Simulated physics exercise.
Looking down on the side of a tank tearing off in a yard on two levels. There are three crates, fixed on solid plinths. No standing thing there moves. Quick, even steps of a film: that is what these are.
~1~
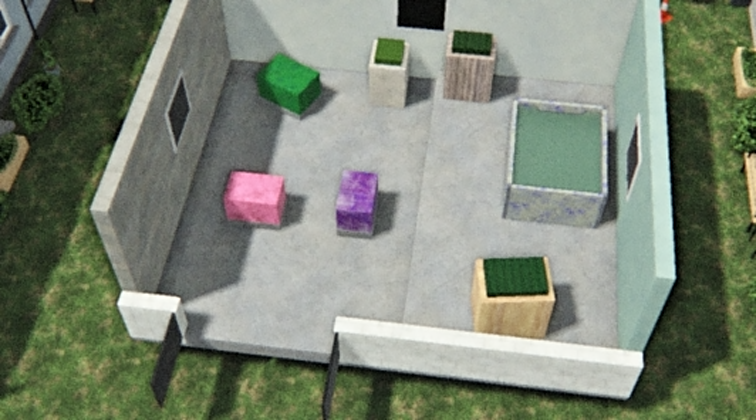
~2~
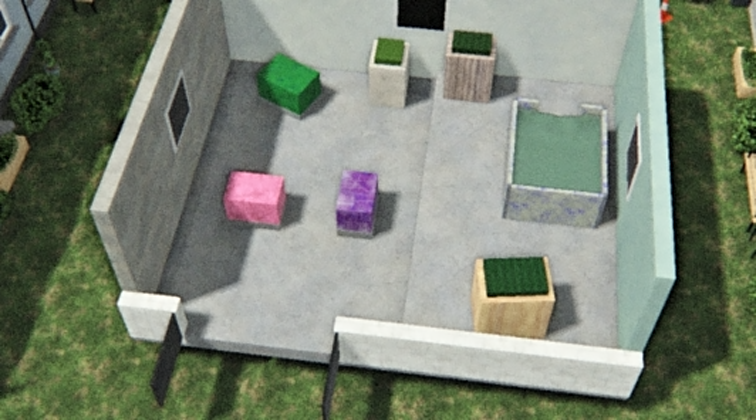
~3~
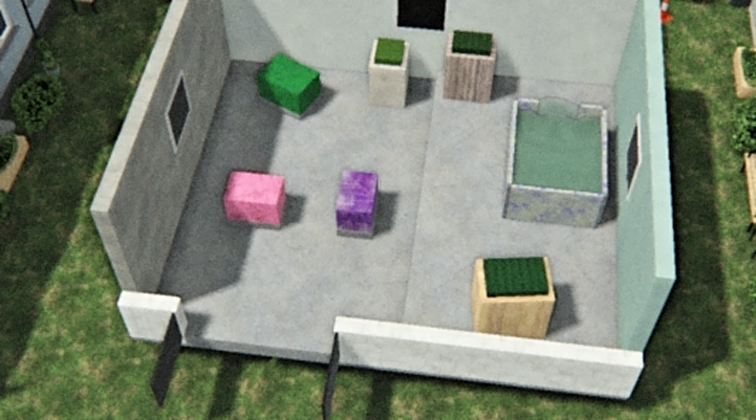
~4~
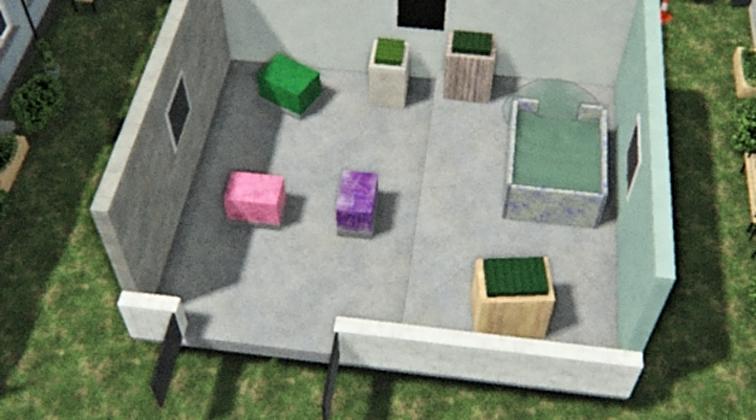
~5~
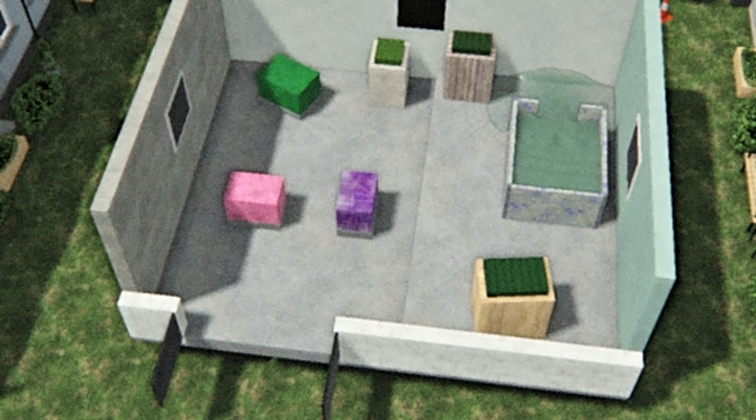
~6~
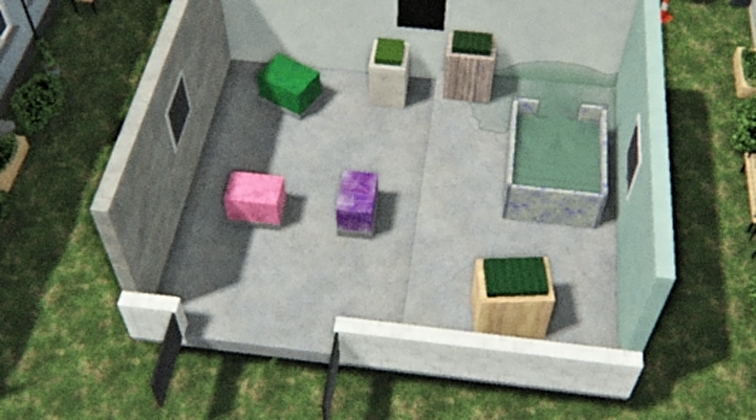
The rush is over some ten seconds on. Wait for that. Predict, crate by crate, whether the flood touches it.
In order: The green crate will be missed by the water; the pink crate will be missed by the water; the purple crate will be missed by the water.
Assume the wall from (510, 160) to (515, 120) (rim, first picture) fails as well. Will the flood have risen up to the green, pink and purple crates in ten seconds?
Result - green one is hit by the flood; pink one is missed; purple one is hit by the flood.
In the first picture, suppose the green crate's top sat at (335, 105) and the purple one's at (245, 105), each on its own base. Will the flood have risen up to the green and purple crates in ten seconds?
As I see it - green crate is left untouched, purple crate is left untouched.
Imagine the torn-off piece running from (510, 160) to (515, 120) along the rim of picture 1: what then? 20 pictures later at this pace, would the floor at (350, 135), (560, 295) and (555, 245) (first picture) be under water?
Okay, the first is waterlogged, the next is left untouched, and the last is left untouched.
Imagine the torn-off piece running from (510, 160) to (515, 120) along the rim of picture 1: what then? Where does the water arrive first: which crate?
It's the purple crate.
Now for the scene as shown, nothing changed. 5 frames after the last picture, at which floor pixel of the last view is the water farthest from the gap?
Point: (379, 76) in the last picture's pixels.
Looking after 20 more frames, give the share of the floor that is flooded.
Roughly 45 percent, I reckon.
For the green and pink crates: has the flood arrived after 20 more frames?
My answer: Green flooded and pink unflooded.
A moment on, water covers 10 % of the floor; the green crate not reached, the pink crate not reached, the purple crate not reached.
Next, water covers 20 % of the floor; the green crate water round its plinth, the pink crate not reached, the purple crate not reached.
Then, water covers 45 % of the floor; the green crate water round its plinth, the pink crate not reached, the purple crate water round its plinth.
Later, water covers 70 % of the floor; the green crate water round its plinth, the pink crate water round its plinth, the purple crate water round its plinth.
In the end, water covers 95 % of the floor; the green crate stayed above the water, the pink crate stayed above the water, the purple crate stayed above the water.
